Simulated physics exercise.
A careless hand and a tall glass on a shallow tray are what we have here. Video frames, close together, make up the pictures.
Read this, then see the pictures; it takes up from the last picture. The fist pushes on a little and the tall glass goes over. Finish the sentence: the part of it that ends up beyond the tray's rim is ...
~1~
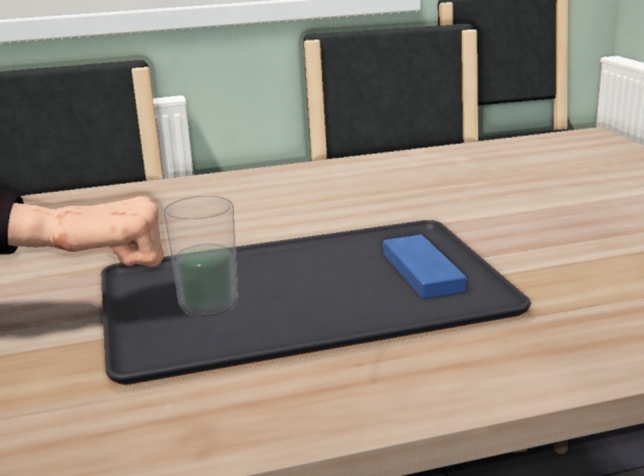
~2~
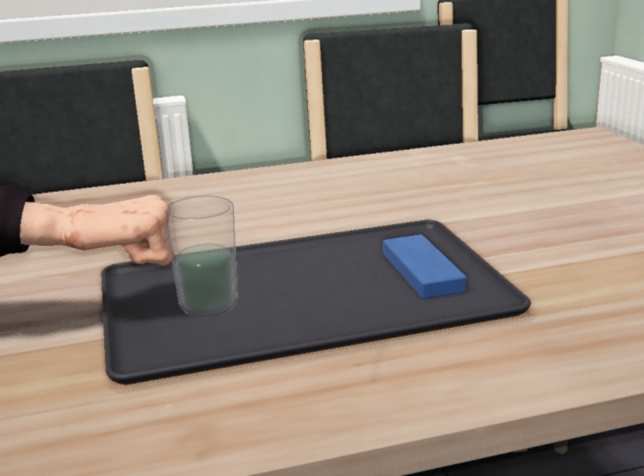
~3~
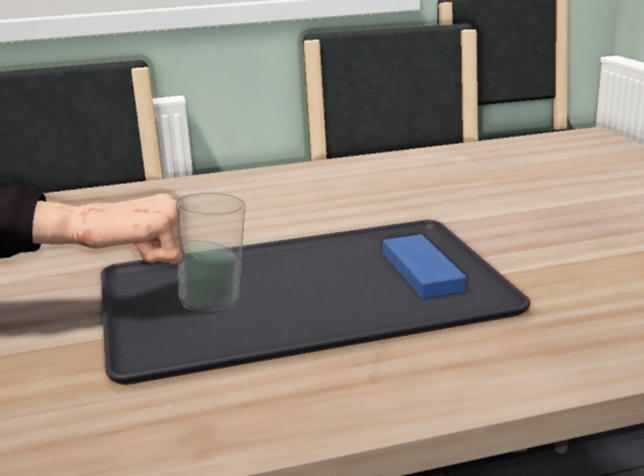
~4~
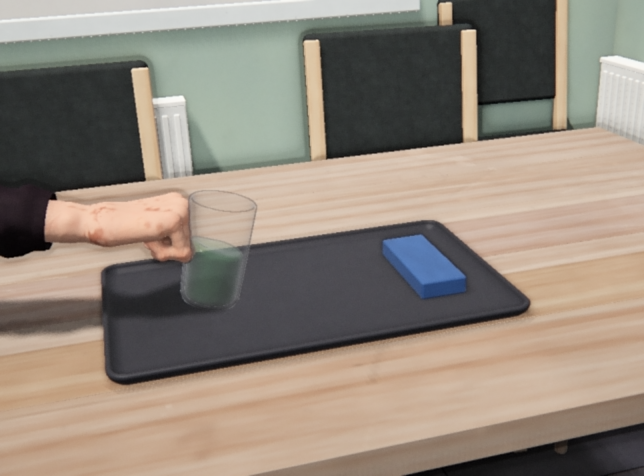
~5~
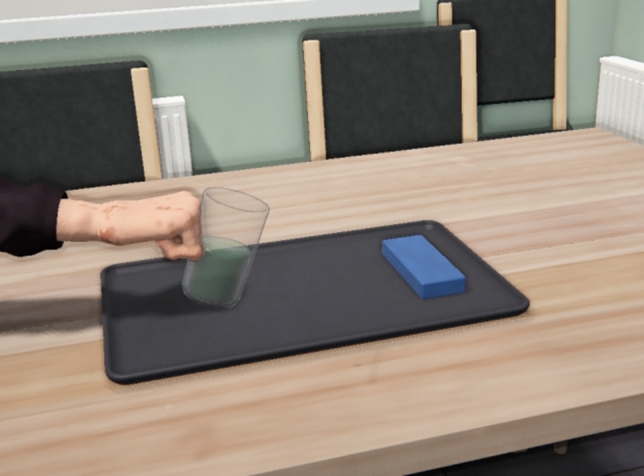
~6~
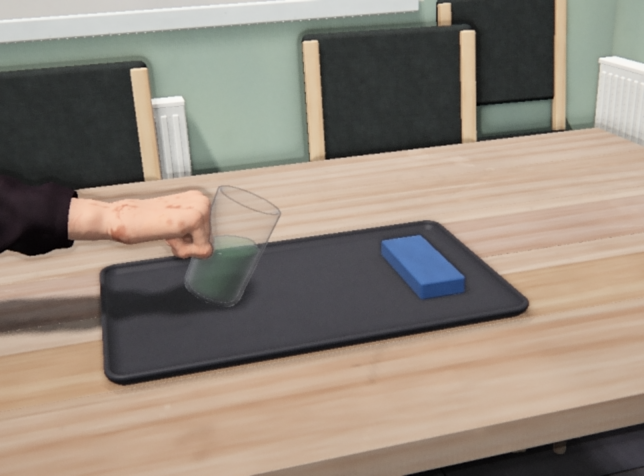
It is less than a quarter.
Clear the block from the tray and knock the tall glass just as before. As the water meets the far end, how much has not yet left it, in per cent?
45 percent or so.
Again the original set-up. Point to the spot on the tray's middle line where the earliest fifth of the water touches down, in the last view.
(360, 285).
A moment on, the tall glass is falling and 100 per cent is in the glass, 0 on the tray and 0 above or beyond its rim.
Next, the tall glass lies on its side and 87 per cent is in the glass, 2 on the tray and 10 above or beyond its rim.
Then the tall glass lies on its side and 44 per cent is in the glass, 36 on the tray and 21 above or beyond its rim.
Later the tall glass lies on its side and 22 per cent is in the glass, 64 on the tray and 15 above or beyond its rim.
In the end 87 per cent is held by tray and glass, 13 is off the tray.
